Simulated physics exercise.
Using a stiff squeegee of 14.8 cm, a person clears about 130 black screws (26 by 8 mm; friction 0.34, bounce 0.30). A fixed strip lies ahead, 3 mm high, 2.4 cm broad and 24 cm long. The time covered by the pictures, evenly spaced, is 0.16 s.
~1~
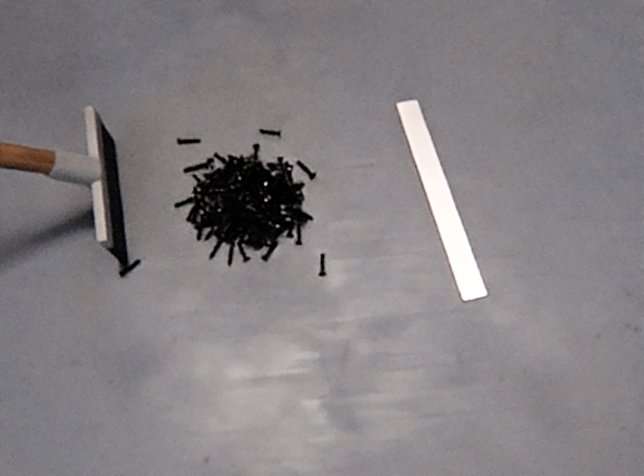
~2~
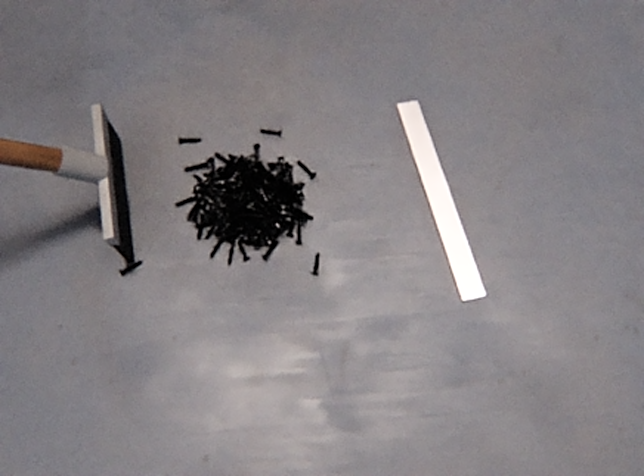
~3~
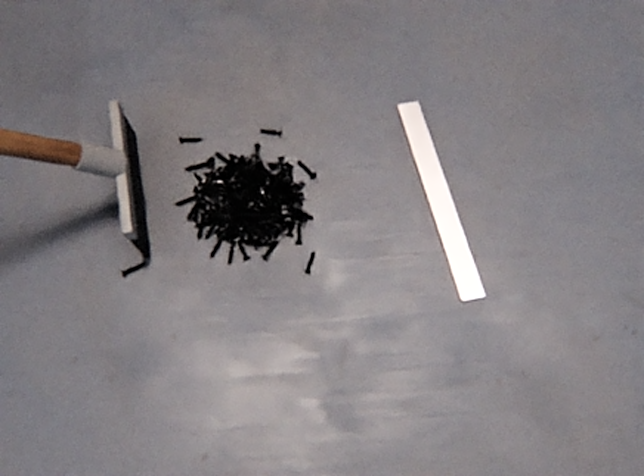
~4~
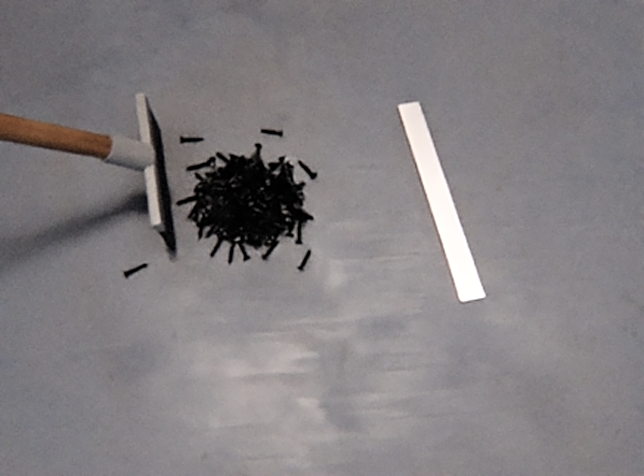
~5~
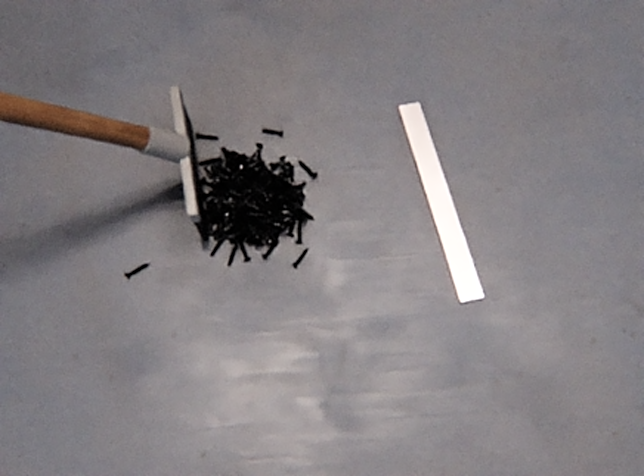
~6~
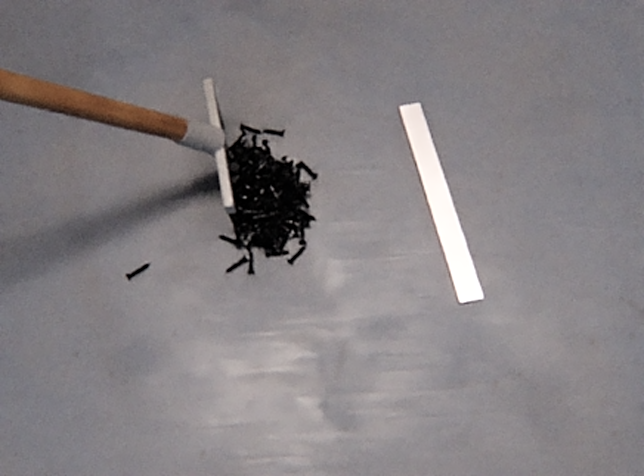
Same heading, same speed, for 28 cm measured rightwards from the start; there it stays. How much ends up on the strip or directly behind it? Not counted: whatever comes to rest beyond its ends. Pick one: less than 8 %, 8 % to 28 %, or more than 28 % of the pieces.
I would say more than 28 % of the pieces.
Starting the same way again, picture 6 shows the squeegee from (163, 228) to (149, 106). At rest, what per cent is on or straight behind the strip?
More than 20.
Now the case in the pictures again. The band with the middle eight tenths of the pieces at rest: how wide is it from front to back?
Close to 22 cm front to back.
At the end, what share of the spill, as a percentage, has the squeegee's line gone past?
I'd estimate close to 20 per cent.
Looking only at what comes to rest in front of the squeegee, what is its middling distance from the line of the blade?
Some 6 cm.
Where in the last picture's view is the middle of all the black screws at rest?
Check roughly (422, 171) and you'll find the middle.
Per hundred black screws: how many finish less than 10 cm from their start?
Roughly 10 %.
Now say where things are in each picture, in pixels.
Squeegee from (106, 242) to (94, 117); moved 0.0 cm; pieces shifted so far, 0; middle of the spill at (242, 194); strip at (438, 192), in the first frame.
Squeegee from (113, 239) to (100, 115); moved 0.5 cm; pieces shifted so far, 1; middle of the spill at (243, 194), in the second frame.
Squeegee from (131, 234) to (117, 110); moved 2.2 cm; pieces shifted so far, 2; middle of the spill at (243, 193), in the third frame.
Squeegee from (159, 226) to (144, 104); moved 4.8 cm; pieces shifted so far, 2; middle of the spill at (243, 193), in the fourth frame.
Squeegee from (195, 216) to (177, 96); moved 8.1 cm; pieces shifted so far, 36; middle of the spill at (245, 192), in the fifth frame.
Squeegee from (230, 207) to (210, 89); moved 11.5 cm; pieces shifted so far, 122; middle of the spill at (266, 189); strip at (439, 195), in the sixth frame.
Then, 0.14 s after the last picture, squeegee 26 cm from its start, spill 20 cm wide; elsewhere 100 %.
Then, 0.29 s after the last picture, squeegee 29 cm from its start, spill 25 cm wide; on or straight behind the strip 35 %, elsewhere 65 %.
Then, 0.41 s after the last picture, squeegee 29 cm from its start, spill 26 cm wide; on or straight behind the strip 35 %, elsewhere 65 %.
In the end, on or straight behind the strip 35 %, elsewhere 65 %.
